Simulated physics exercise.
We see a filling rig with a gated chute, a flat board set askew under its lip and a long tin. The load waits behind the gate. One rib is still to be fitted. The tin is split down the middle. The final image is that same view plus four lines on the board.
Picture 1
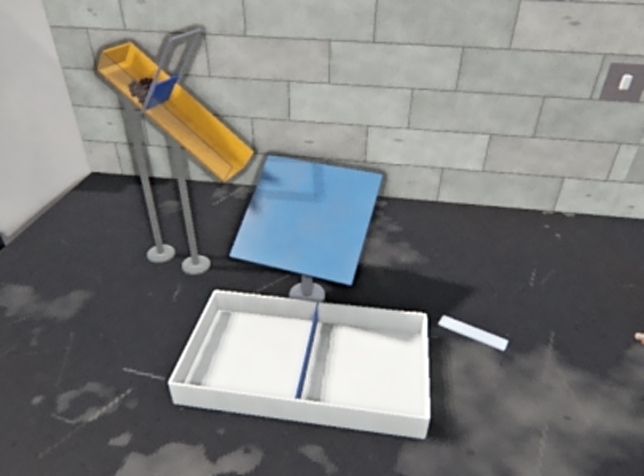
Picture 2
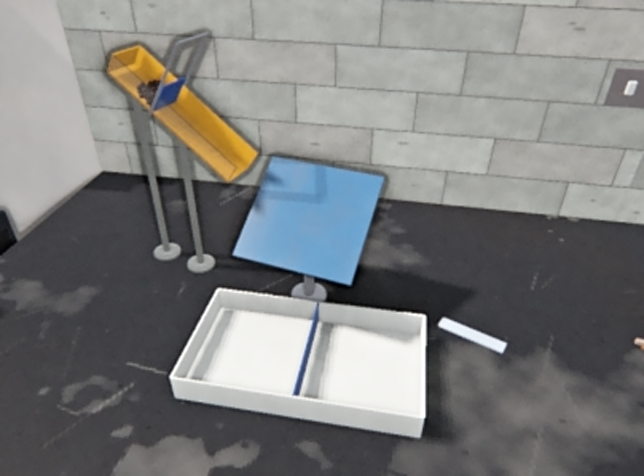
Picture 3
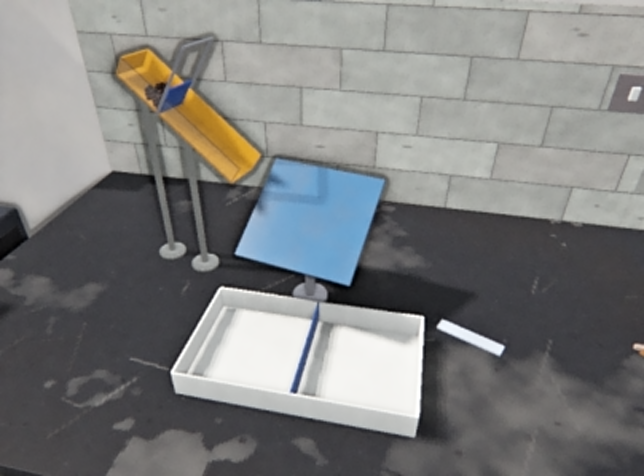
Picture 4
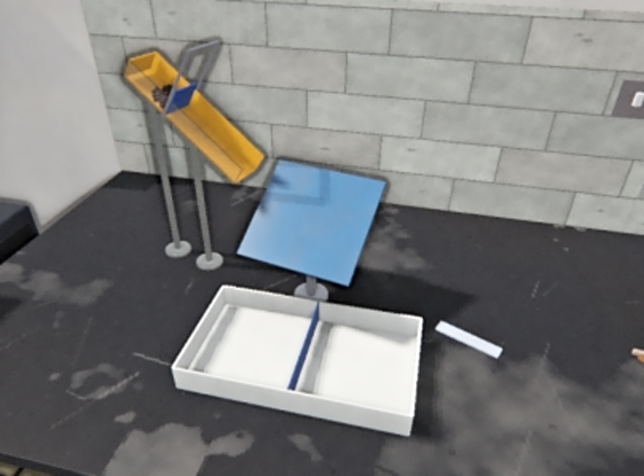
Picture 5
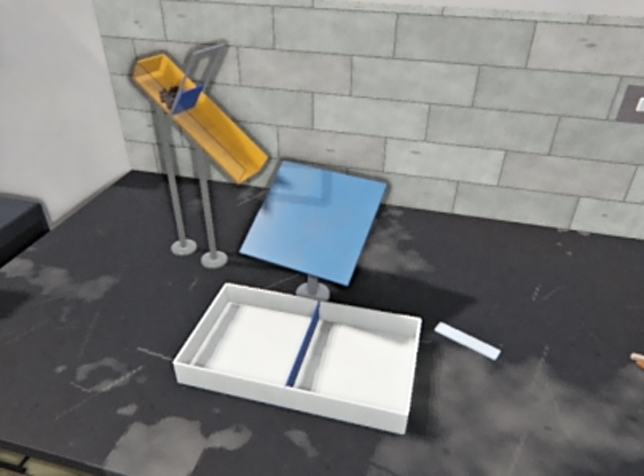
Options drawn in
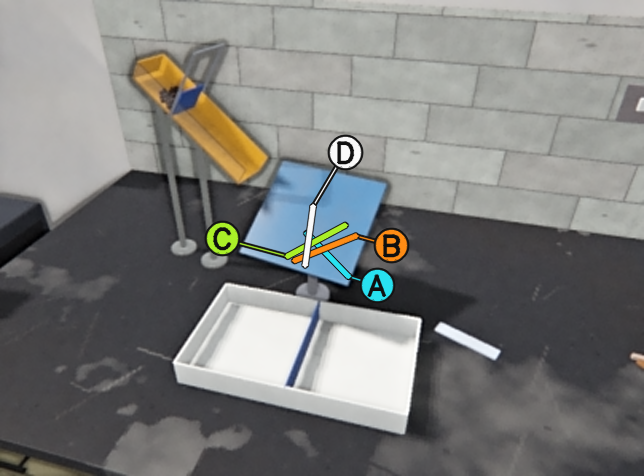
On a dark tabletop, the view shifts slightly around a still orange chute, blue board and white tray.
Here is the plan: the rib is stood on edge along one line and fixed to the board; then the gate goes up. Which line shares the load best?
A.
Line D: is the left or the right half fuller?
Left.
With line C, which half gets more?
The left half.
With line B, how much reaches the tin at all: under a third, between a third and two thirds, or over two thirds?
Line B gives over two thirds.
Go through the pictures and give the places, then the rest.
In the first frame, load behind the gate at (148, 92), chocolate balls; lip of the chute at (234, 174), sloping gently.
In the second frame, middle of the board at (309, 216), tilted fairly steeply; middle of its low edge at (289, 269); of its high edge at (327, 166).
In the third frame, front corners of the tin at (172, 373) and (418, 417); front end of its middle wall at (290, 394); gate still shut at (179, 88).
In the fourth frame, middle of the load at (170, 98); lip at (245, 177).
In the fifth frame, middle of the load at (176, 99); lip at (249, 177).
On the marked copy, line A from (306, 233) to (348, 276); line B from (355, 236) to (294, 260); line C from (345, 225) to (287, 256); line D from (313, 206) to (305, 265).
With A, of what is caught, about a third in the left half, about two thirds in the right.
With B, of what is caught, nearly all in the left half, a stray few in the right.
With C, of what is caught, all in the left half, none in the right.
With D, of what is caught, nearly all in the left half, a stray few in the right.
